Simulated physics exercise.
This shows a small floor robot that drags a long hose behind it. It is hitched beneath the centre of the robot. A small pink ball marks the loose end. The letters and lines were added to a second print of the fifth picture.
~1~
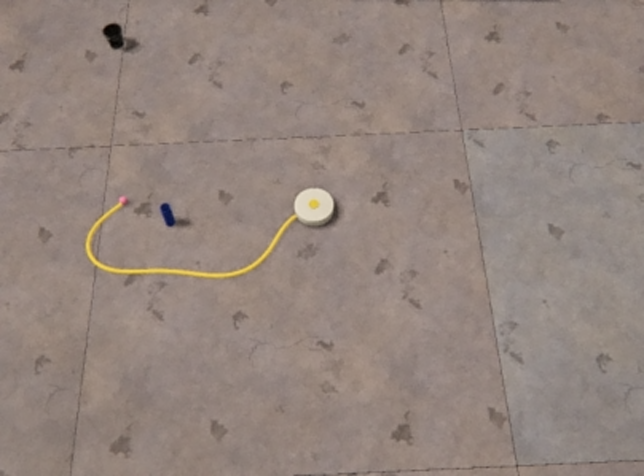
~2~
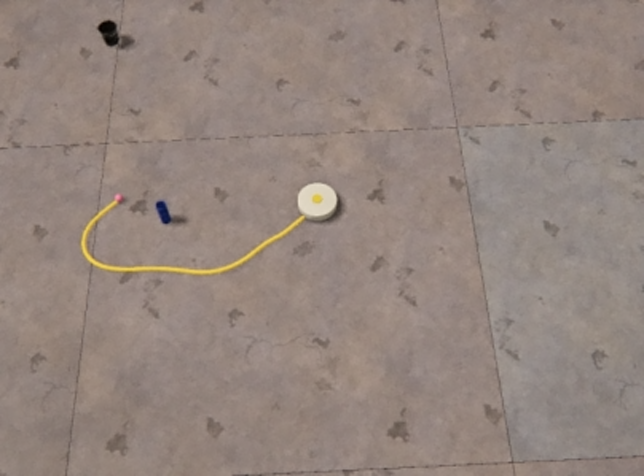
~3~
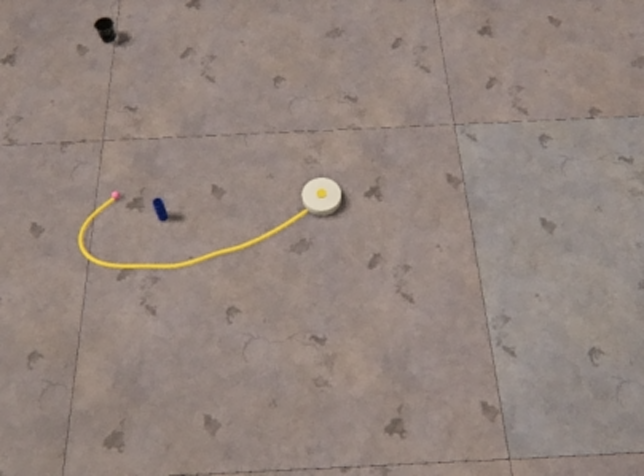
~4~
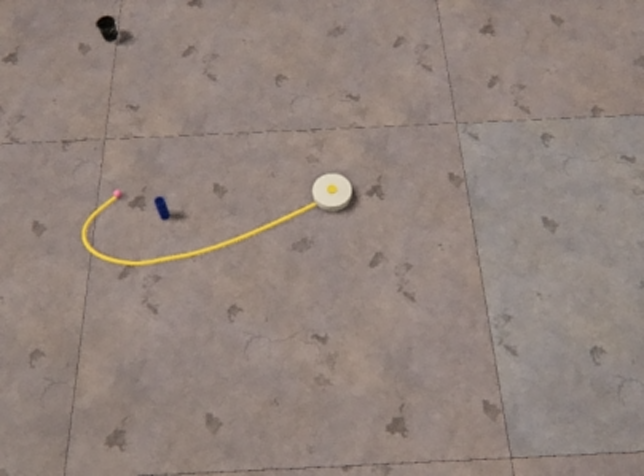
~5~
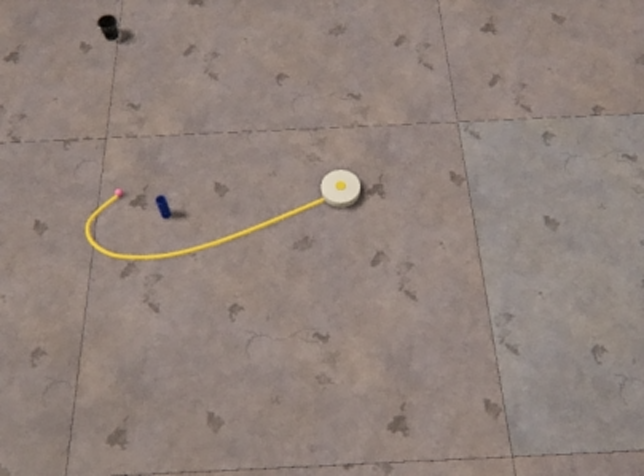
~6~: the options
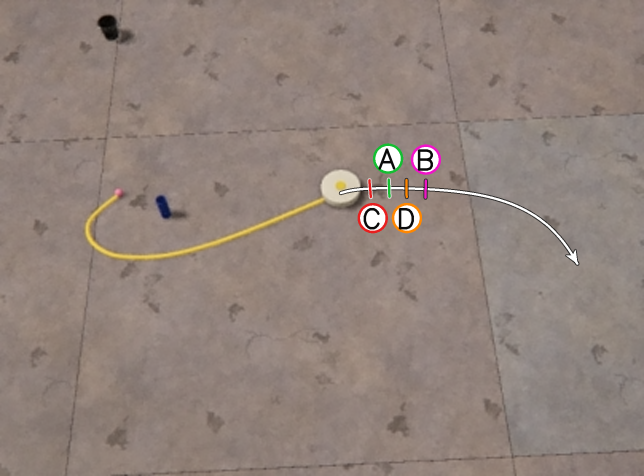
A round, cream-coloured robot with a yellow centre creeps a short way right and slightly away across a mottled grey-brown tiled floor, seen from above at an angle. Behind it trails a yellow hose, curving left around a small blue post to a pink-tipped free end, with a black object at upper left. The hose's wavy near stretch gradually straightens while its far bend stays curled, and the view shifts slightly.
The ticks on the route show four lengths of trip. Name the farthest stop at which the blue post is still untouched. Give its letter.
All is well up to B.
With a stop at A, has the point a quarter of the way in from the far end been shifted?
By then, yes.
On the marked copy, A at (389, 188); B at (426, 189); C at (370, 189); D at (407, 188); the route from (341, 193) via (474, 194) to (577, 264).
Taking B. A third of the way, robot (370, 185), middle of the hose (210, 236), free end (119, 193).
Two thirds of the way, robot (401, 185), middle of the hose (237, 224), free end (119, 193).
When it is over, robot (426, 185), middle of the hose (261, 216), free end (117, 195); nothing has been touched.
As for the rest, A is safe but short; C is safe but short; D is safe but short.
